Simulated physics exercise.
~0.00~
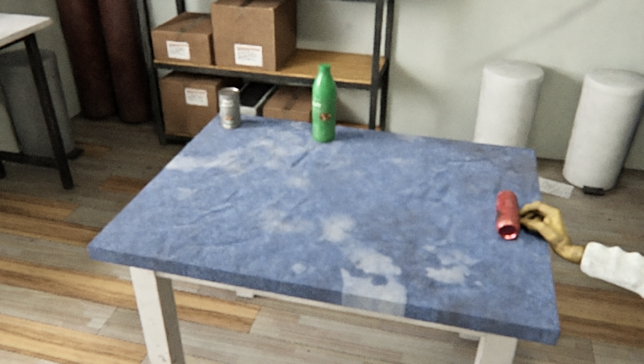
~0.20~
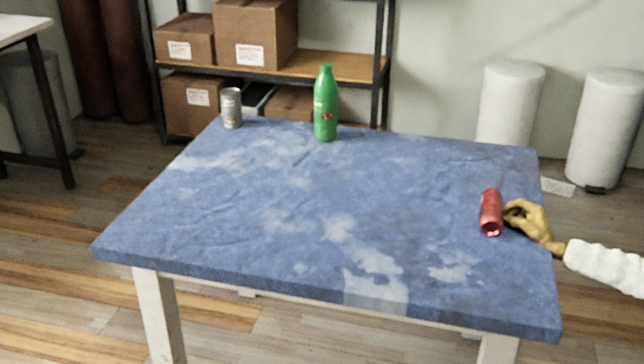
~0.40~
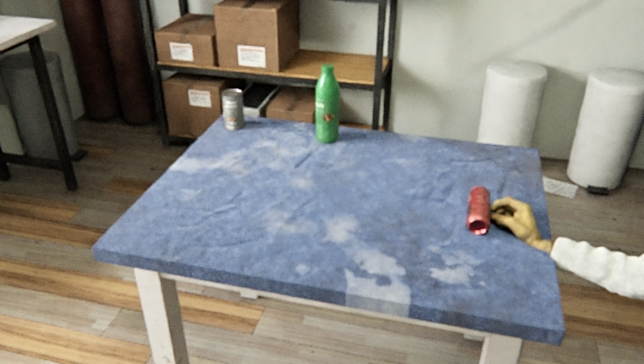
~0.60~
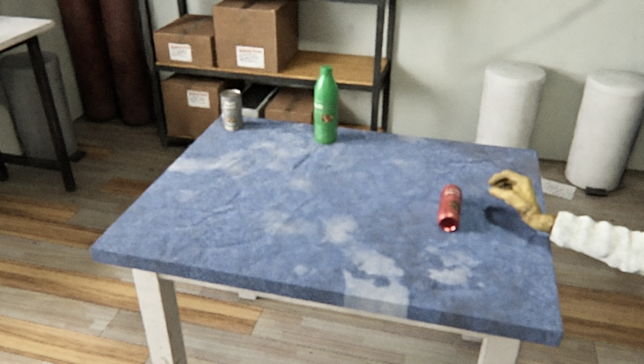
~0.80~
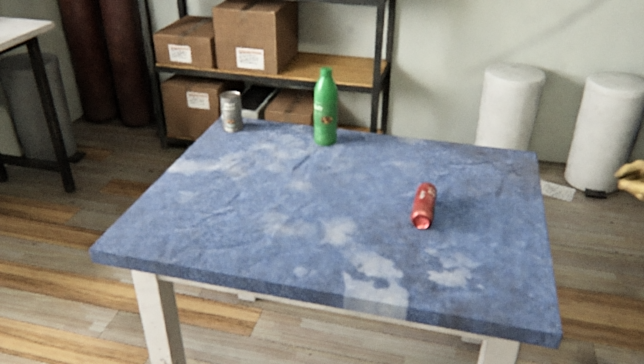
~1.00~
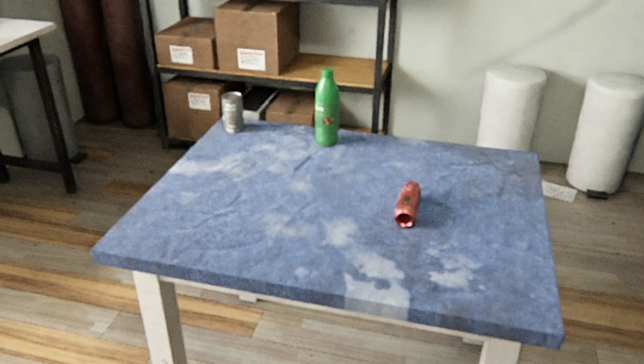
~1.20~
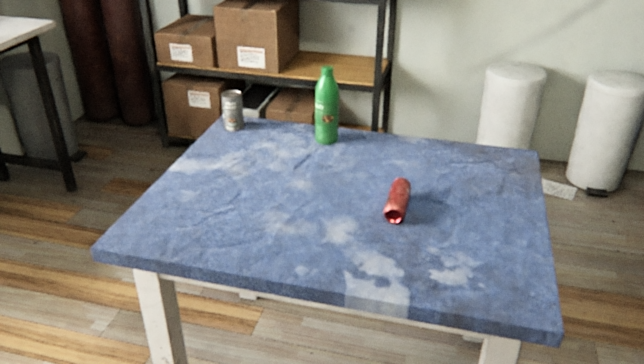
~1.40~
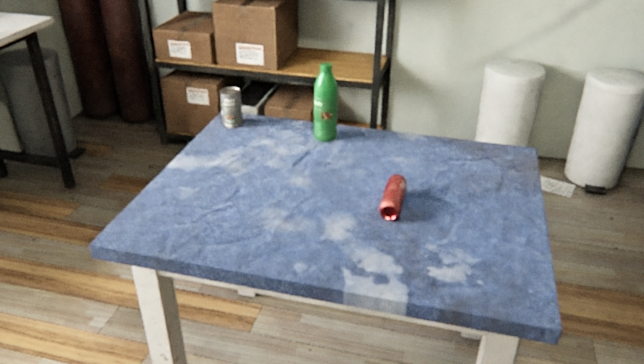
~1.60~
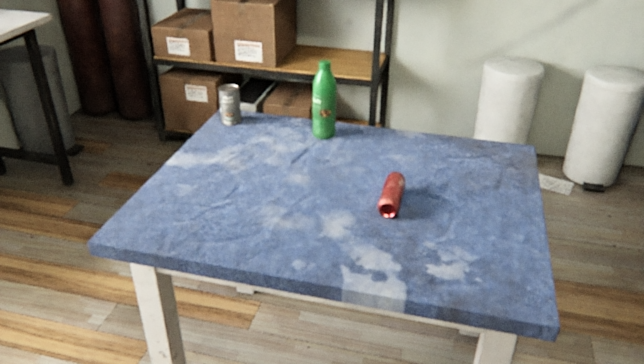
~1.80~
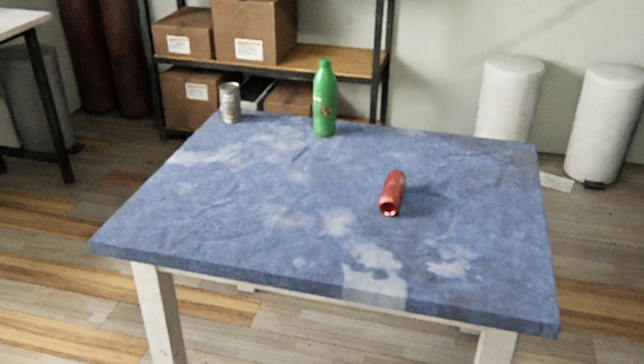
On a blue table, a hand pushes a red can left; it rolls and stops.
